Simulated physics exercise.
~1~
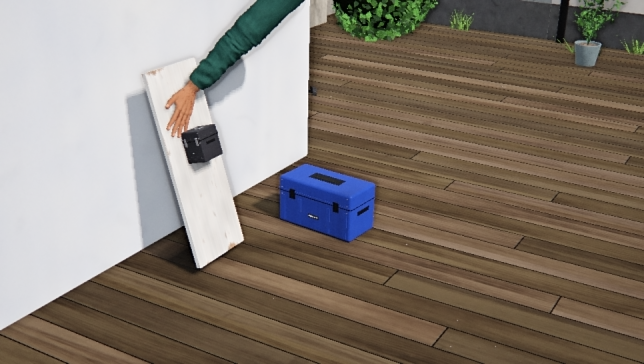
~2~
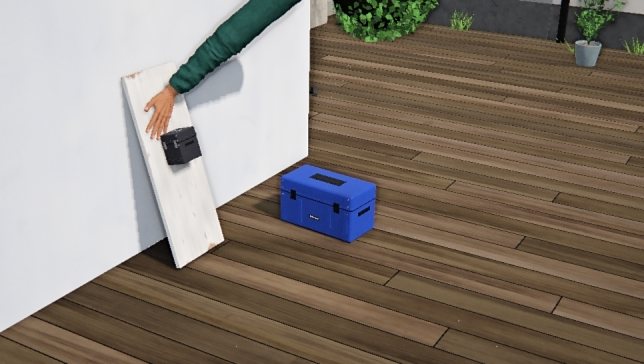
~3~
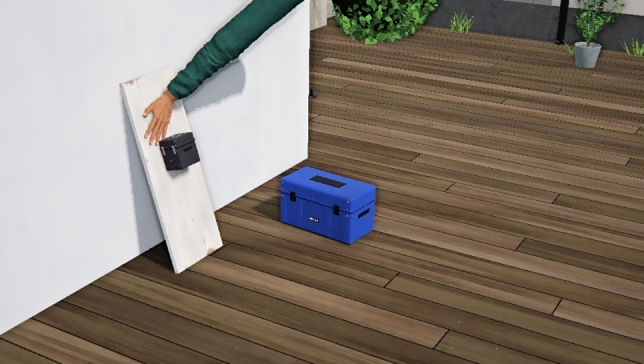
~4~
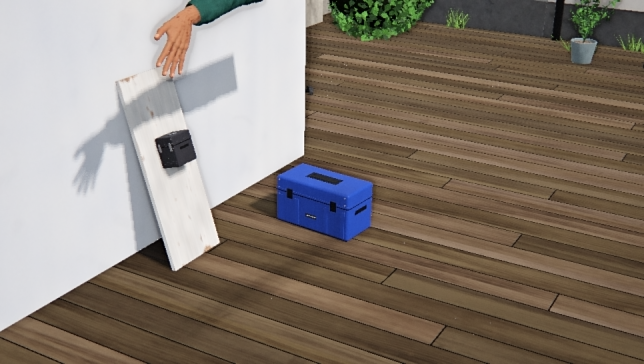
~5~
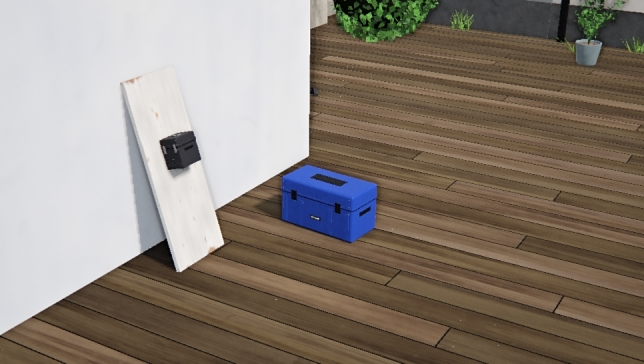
A white board with a small black box on its face leans against a bare pale wall, held by a hand in a dark green sleeve, seen from above on a brown plank deck. A blue toolbox sits on the deck to the right, with green plants and a potted one behind. The hand shifts the board a little to the left and keeps it leaning there. Then the fingers let go and the arm draws back upward, its shadow crossing the wall. The board stays leaning, at rest, with the black box still in place.
